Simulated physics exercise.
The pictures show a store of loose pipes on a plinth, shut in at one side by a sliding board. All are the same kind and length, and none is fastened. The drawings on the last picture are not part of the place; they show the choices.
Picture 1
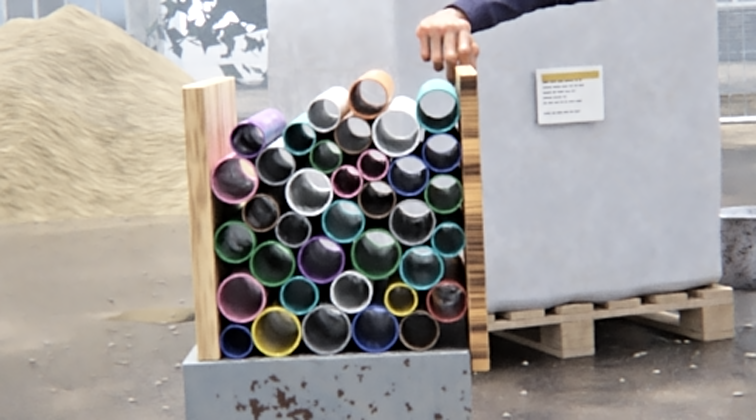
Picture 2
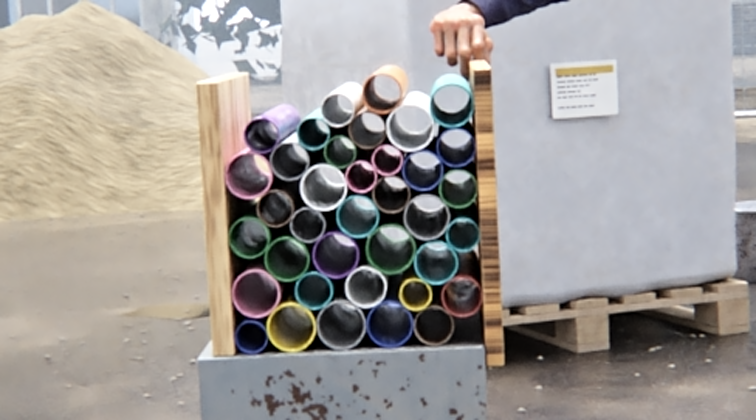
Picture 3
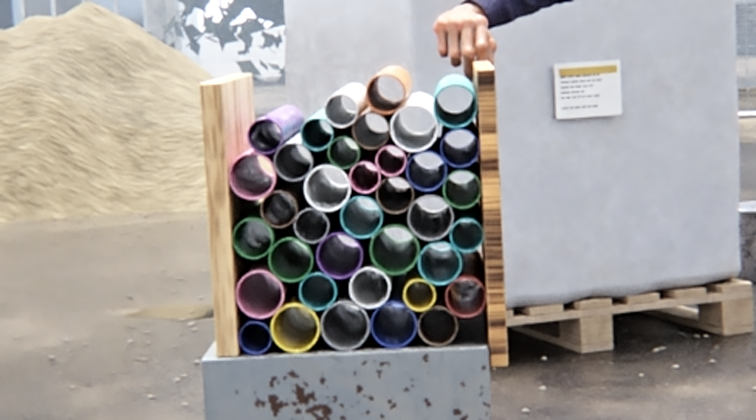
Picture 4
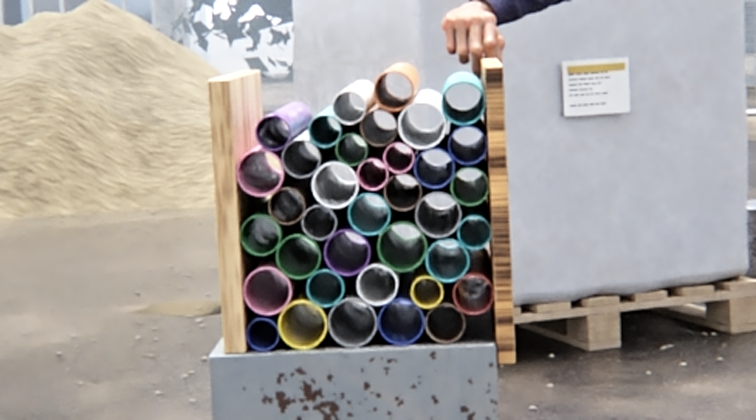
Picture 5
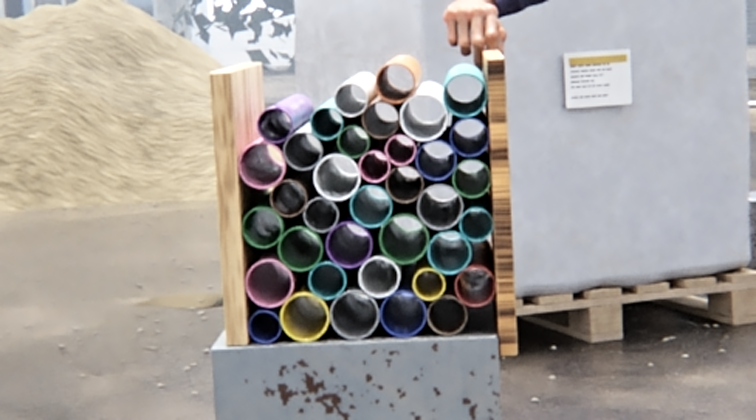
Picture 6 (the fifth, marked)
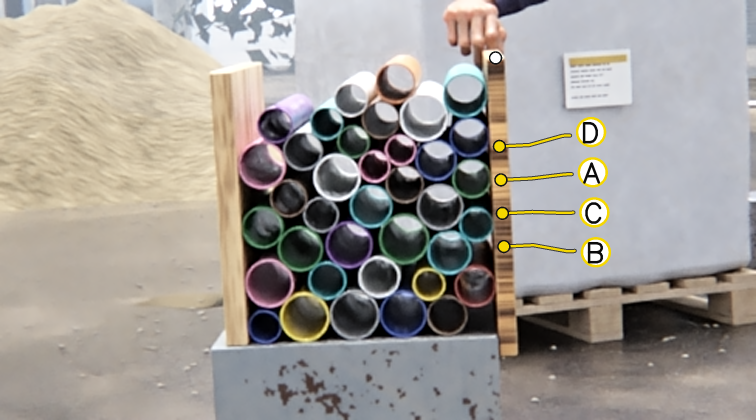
The camera drifts slightly left and then a little downward, so the whole view shifts gently right and then up, while a hand keeps its hold on top of the right-hand wooden board and nothing visibly shifts in the stack. Colourful open-ended pipes lie piled between two upright boards on a rust-spotted grey plinth. Seen from the front in a paved yard, a sand heap stands left and a labelled grey block on pallets right.
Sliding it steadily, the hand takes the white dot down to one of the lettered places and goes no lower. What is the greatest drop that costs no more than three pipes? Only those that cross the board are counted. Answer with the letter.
Stop at A.
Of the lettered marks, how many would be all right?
Two of the four.
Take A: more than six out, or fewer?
It loses fewer than six.
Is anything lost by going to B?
Yes, at B.
On the marked copy, A at (501, 180); B at (504, 246); C at (503, 213); D at (500, 146); the white dot at (496, 58).
With A. Early on, top of the board (489, 116).
Further on, top of the board (491, 180).
At the end, top of the board (491, 180), two out over the board.
As for the rest, B more than three out over the board; C more than three out over the board; D none out over the board.
